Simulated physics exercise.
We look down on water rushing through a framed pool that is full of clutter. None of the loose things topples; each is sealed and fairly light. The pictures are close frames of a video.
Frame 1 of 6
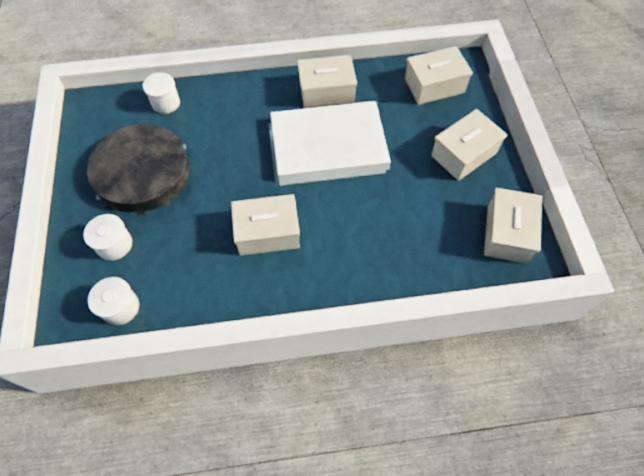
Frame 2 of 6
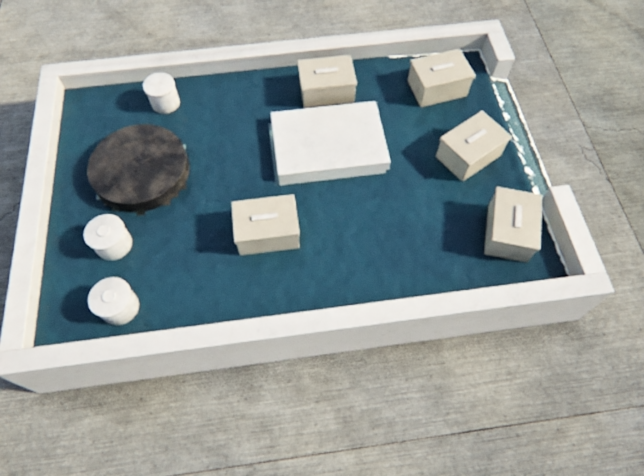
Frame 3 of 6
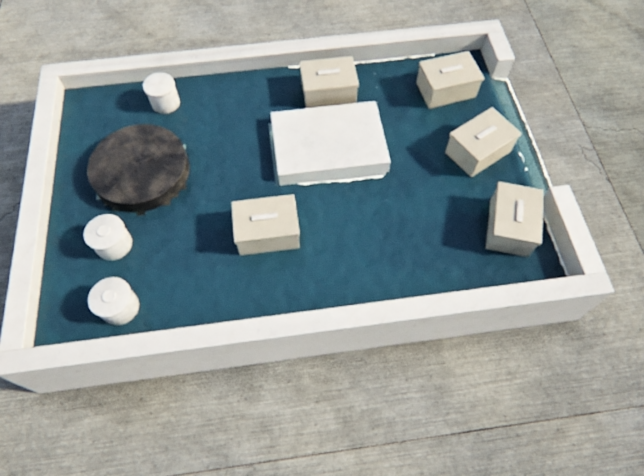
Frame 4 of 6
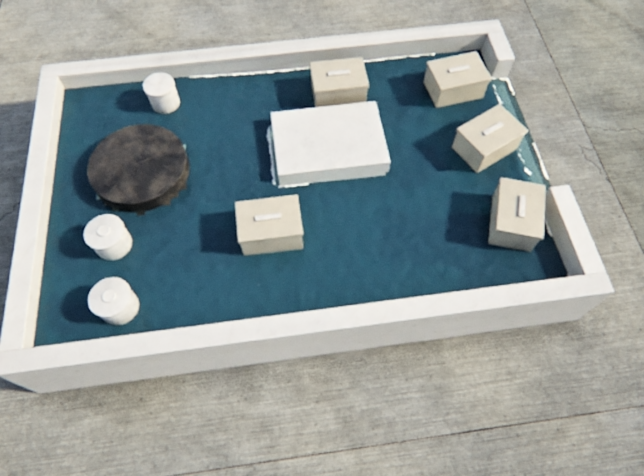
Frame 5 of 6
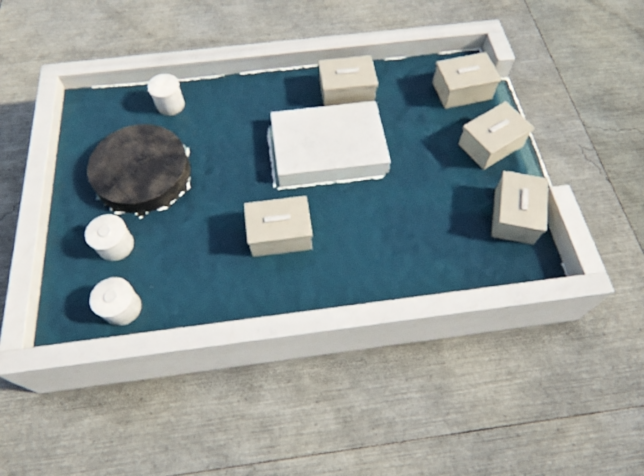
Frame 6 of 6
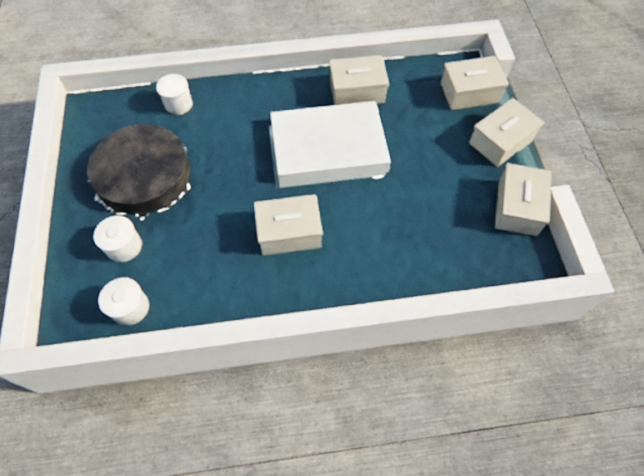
A rectangular pool of dark blue water framed by low white walls sits on grey concrete, seen from above at an angle. A white block stands near the middle, with a dark round slab and three white cylinders at left and five beige boxes around the centre and right. A gap opens in the right wall, then the boxes drift slightly rightward, followed by small shifts of the cylinders.
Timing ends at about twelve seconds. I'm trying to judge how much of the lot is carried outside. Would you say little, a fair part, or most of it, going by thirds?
I'd say a fair part - one to two thirds.
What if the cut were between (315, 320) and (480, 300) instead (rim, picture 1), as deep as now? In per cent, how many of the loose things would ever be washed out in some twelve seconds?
That comes to around 0 per cent.
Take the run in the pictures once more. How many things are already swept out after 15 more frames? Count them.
That comes to 3.
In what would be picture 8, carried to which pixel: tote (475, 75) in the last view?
Position: About (511, 76).
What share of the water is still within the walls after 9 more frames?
Near 82 in a hundred.
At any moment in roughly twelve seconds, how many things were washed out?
That makes 3.
A moment on, 1 of 8 are out; 7 afloat.
Next, 3 of 8 are out; 5 afloat.
Later, 3 of 8 are out; 5 afloat.
In the end, 3 of 8 are out; 5 afloat.
